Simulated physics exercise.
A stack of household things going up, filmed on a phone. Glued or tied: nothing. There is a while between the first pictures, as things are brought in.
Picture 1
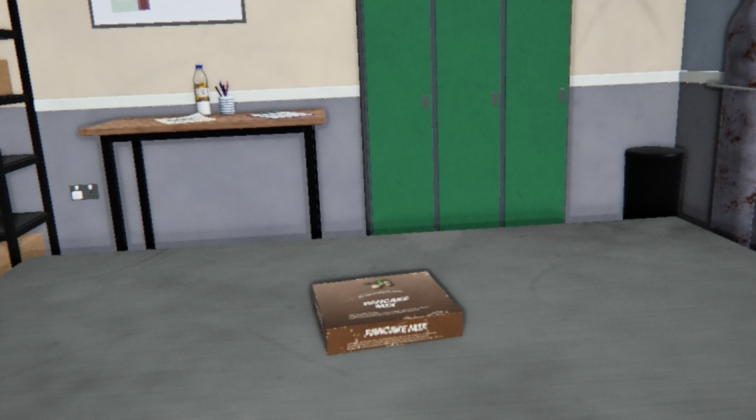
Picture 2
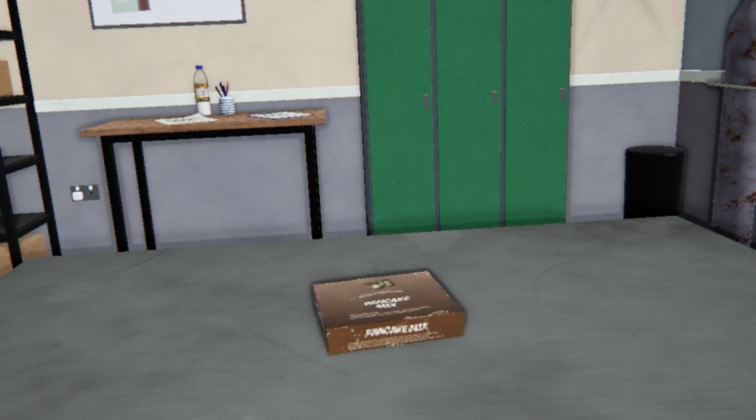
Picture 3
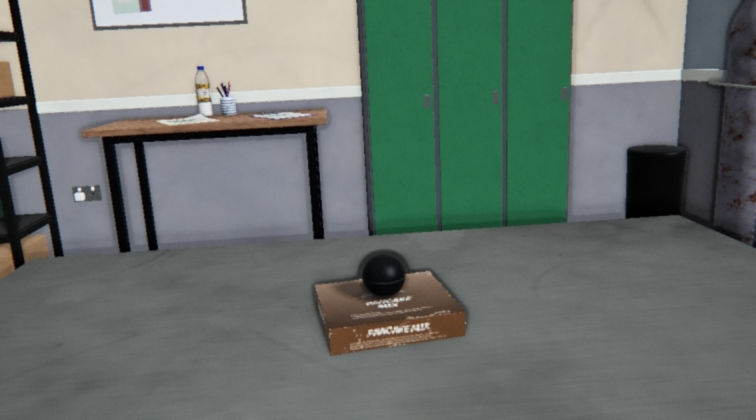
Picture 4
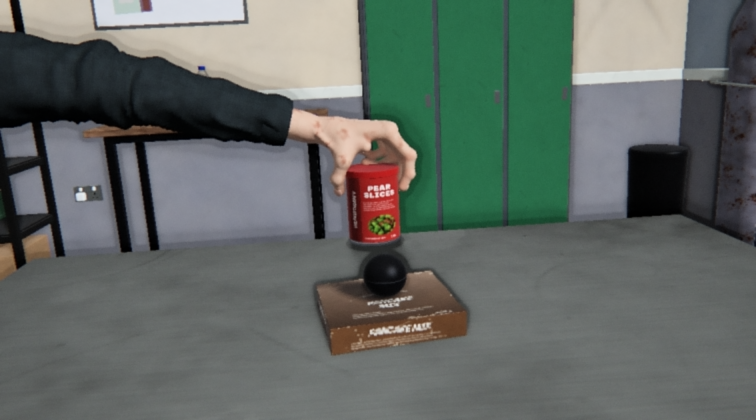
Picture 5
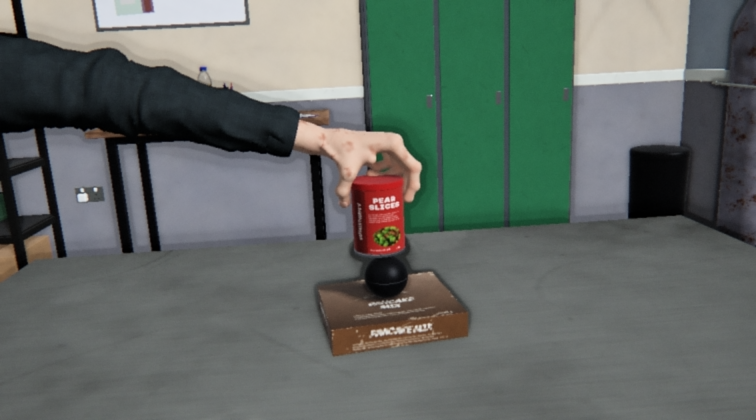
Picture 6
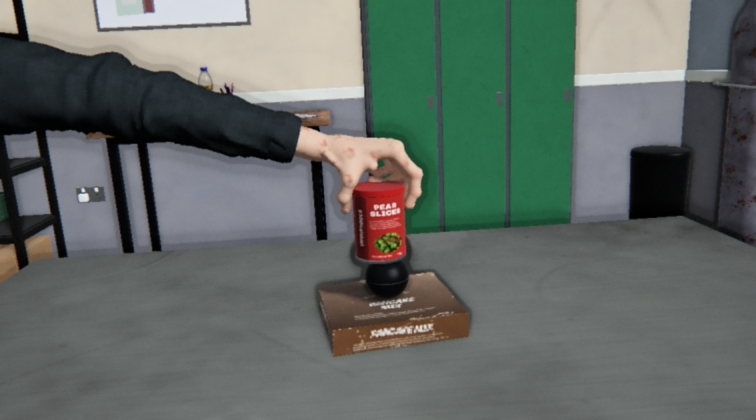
A brown box of pancake mix sat alone on a grey table, then a black ball appeared on top of it, and a hand reached in from the left and lowered a red tin onto the ball.
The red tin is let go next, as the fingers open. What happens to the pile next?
The pile tumbles down.
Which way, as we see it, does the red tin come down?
It shifts to the viewer's left.
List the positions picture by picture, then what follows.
In the first picture, the last thing is not in view yet.
In the second picture, the last thing is not in view yet.
In the third picture, the last thing is not in view yet; black ball (384, 276).
The fourth picture shows still above its spot; red tin (373, 204); black ball (385, 275).
The fifth picture shows still above its spot; red tin (378, 215); black ball (386, 276).
The sixth picture shows set down, still held; red tin (379, 221); black ball (387, 276).
Then, 0.40 s past the last view, red tin rocked 44° from its first pose near (347, 234).
Then, 0.60 s past the last view, red tin now fallen.
Then, 0.70 s past the last view, things are still on the move.
Finally, fallen, red tin; the other 2 still in place. Final places as the last picture's camera would see them, red tin near (250, 300). The pile comes apart.
